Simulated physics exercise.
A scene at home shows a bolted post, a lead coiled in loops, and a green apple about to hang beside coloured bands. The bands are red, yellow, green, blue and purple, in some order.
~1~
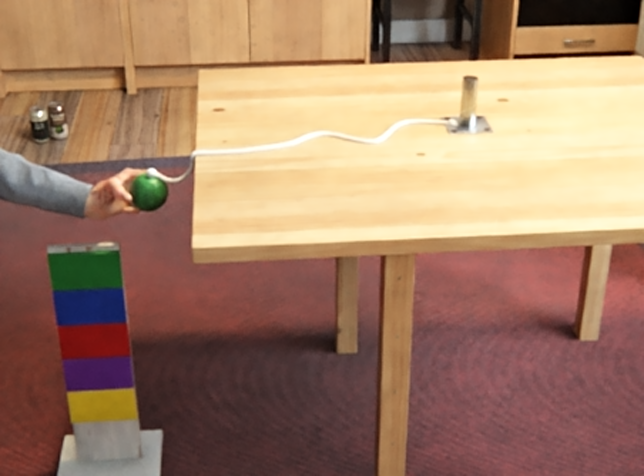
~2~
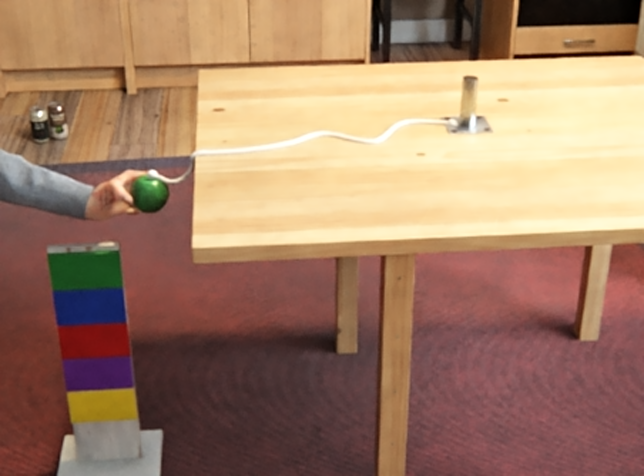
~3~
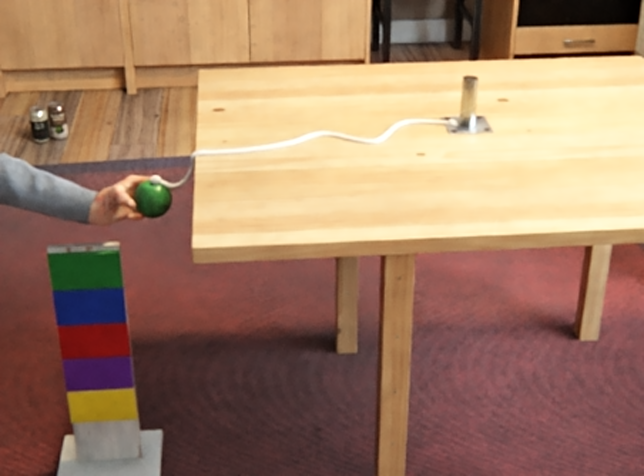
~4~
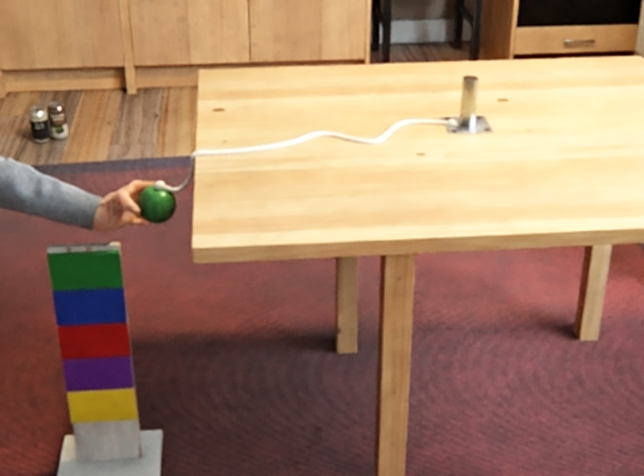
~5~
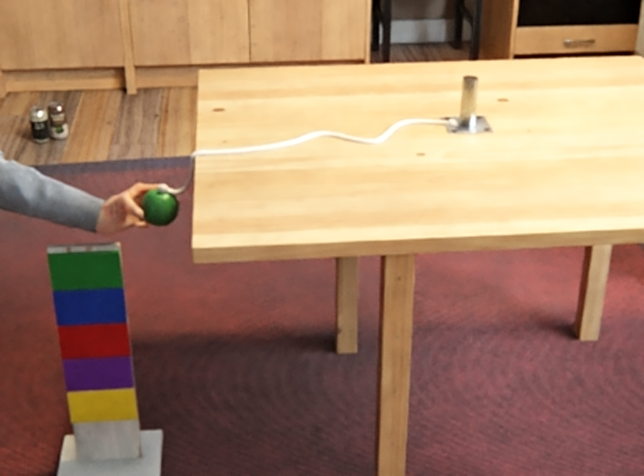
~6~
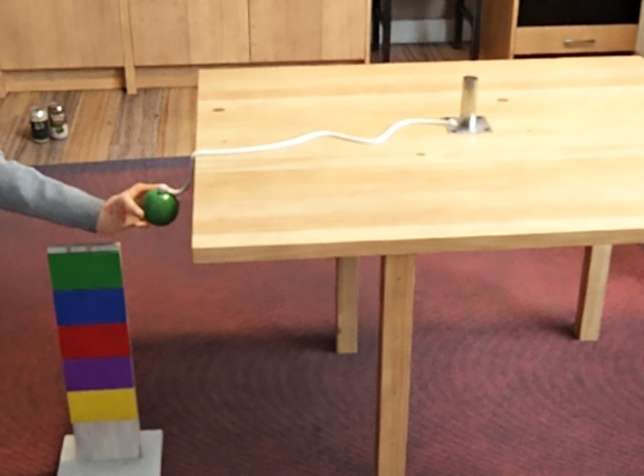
The clip shows a hand holding a round green object beside a wooden table, above a stand with coloured bands. The hand shifts slightly right and down, then stays nearly still, while a white cord lies wavy across the tabletop.
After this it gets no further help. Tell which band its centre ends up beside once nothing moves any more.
Beside the green band.
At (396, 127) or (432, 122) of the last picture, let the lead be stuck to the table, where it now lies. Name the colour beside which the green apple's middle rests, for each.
Going through them one at a time, the answers are green; green.
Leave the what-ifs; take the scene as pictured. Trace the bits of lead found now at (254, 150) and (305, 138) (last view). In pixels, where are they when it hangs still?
They go to (215, 143) and to (272, 139).
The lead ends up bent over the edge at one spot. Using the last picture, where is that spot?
Roughly (234, 152).
A little later, apple near (211, 257); level with green.
Next, apple near (179, 257); level with green.
When it is over, apple near (208, 256); level with green. At green.
